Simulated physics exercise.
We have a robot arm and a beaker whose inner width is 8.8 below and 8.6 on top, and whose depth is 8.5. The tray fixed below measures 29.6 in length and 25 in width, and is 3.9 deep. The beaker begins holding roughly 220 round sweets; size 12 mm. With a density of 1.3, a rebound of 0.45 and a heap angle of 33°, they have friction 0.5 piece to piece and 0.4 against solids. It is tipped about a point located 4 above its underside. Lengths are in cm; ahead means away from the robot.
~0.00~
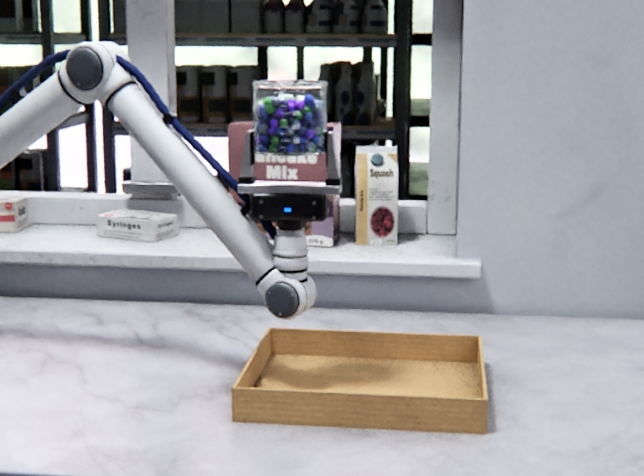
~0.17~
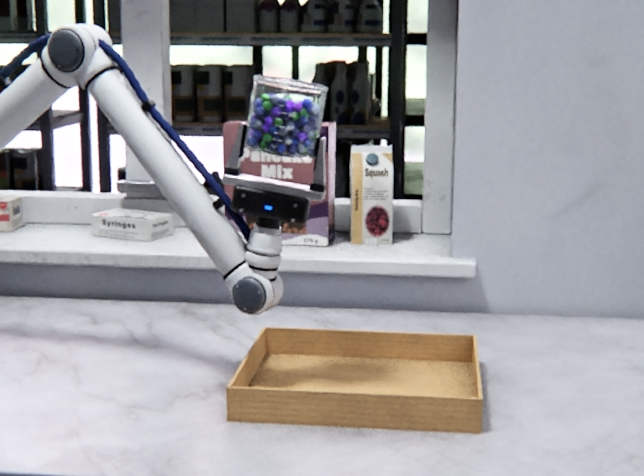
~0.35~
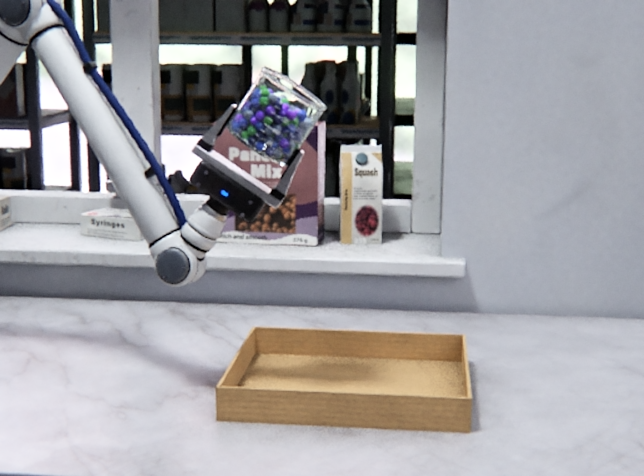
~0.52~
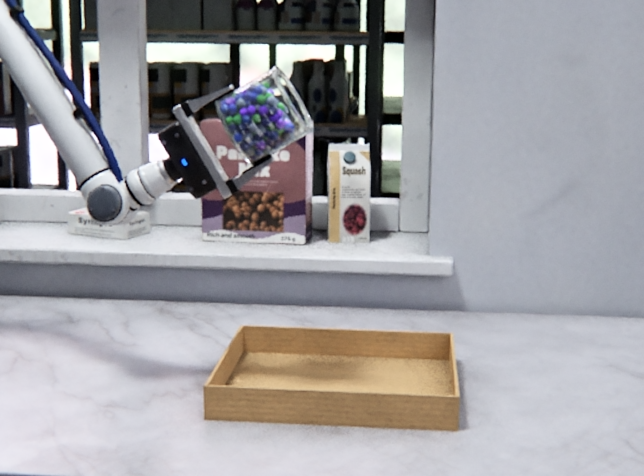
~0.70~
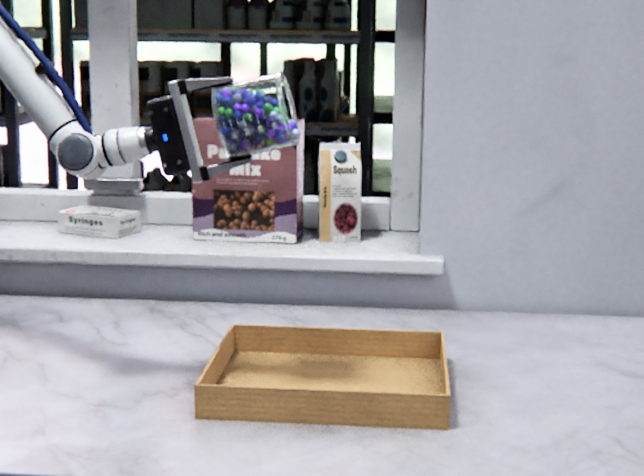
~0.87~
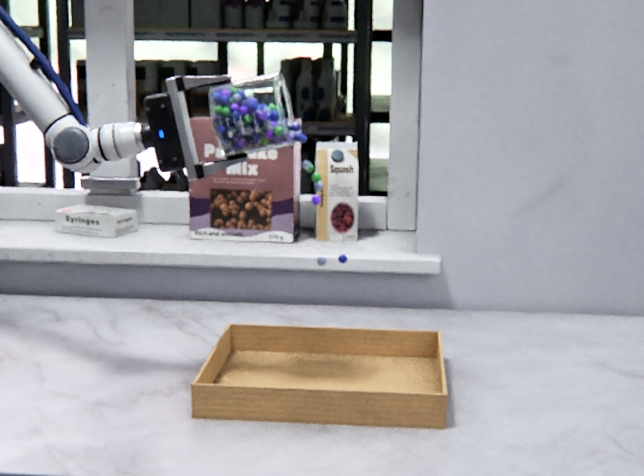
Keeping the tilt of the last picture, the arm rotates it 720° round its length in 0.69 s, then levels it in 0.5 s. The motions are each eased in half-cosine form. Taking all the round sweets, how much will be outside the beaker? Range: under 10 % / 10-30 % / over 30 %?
10 to 30 %.
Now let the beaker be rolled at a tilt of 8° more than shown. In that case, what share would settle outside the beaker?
In that case I'd say some 35 per cent.
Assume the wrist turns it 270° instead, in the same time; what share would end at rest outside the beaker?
Then about 20 per cent.
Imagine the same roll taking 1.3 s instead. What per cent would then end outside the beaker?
Estimated share: Close to 35 %.
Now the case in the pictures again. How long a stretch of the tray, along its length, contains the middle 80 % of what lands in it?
About 14 cm.
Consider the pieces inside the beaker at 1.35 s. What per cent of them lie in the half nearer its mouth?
Close to 35 per cent sits in the mouth half.
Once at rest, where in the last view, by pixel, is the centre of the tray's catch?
In the last view, around (362, 374).
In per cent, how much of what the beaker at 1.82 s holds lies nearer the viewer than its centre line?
That comes to around 45 per cent.
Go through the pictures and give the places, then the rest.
The first picture shows beaker middle at (290, 118), upright; upper third of the load around (291, 108), from x 260 to 320, top at y 100; 221 in the beaker.
The second picture shows beaker middle at (285, 118), tipped 9°; upper third of the load around (286, 108), from x 250 to 315, top at y 95.
The third picture shows beaker middle at (276, 117), tipped 33°; upper third of the load around (271, 107), from x 235 to 310, top at y 90.
The fourth picture shows beaker middle at (264, 117), tipped 60°; upper third of the load around (258, 104), from x 225 to 290, top at y 85.
The fifth picture shows beaker middle at (255, 116), tipped 76°; upper third of the load around (246, 103), from x 220 to 295, top at y 90.
The sixth picture shows beaker middle at (252, 115), tipped 78°; upper third of the load around (241, 107), from x 220 to 345, top at y 90; 214 in the beaker, 7 in flight or on a rim.
After 1.35 s, tipped 78°, highest piece 39 above the table; 191 in the beaker, 16 in the tray, 14 in flight or on a rim.
After 1.82 s, tipped 36°, highest piece 38 above the table; 187 in the beaker, 30 in the tray, 2 on the table or floor, 2 in flight or on a rim.
After 2.26 s, upright, highest piece 39 above the table; 185 in the beaker, 33 in the tray, 2 on the table or floor, 1 in flight or on a rim.
After 2.96 s, upright, highest piece 39 above the table; 185 in the beaker, 34 in the tray, 2 on the table or floor.
At rest, 185 in the beaker, 34 in the tray, 2 on the table or floor. That is 16 % outside the beaker.
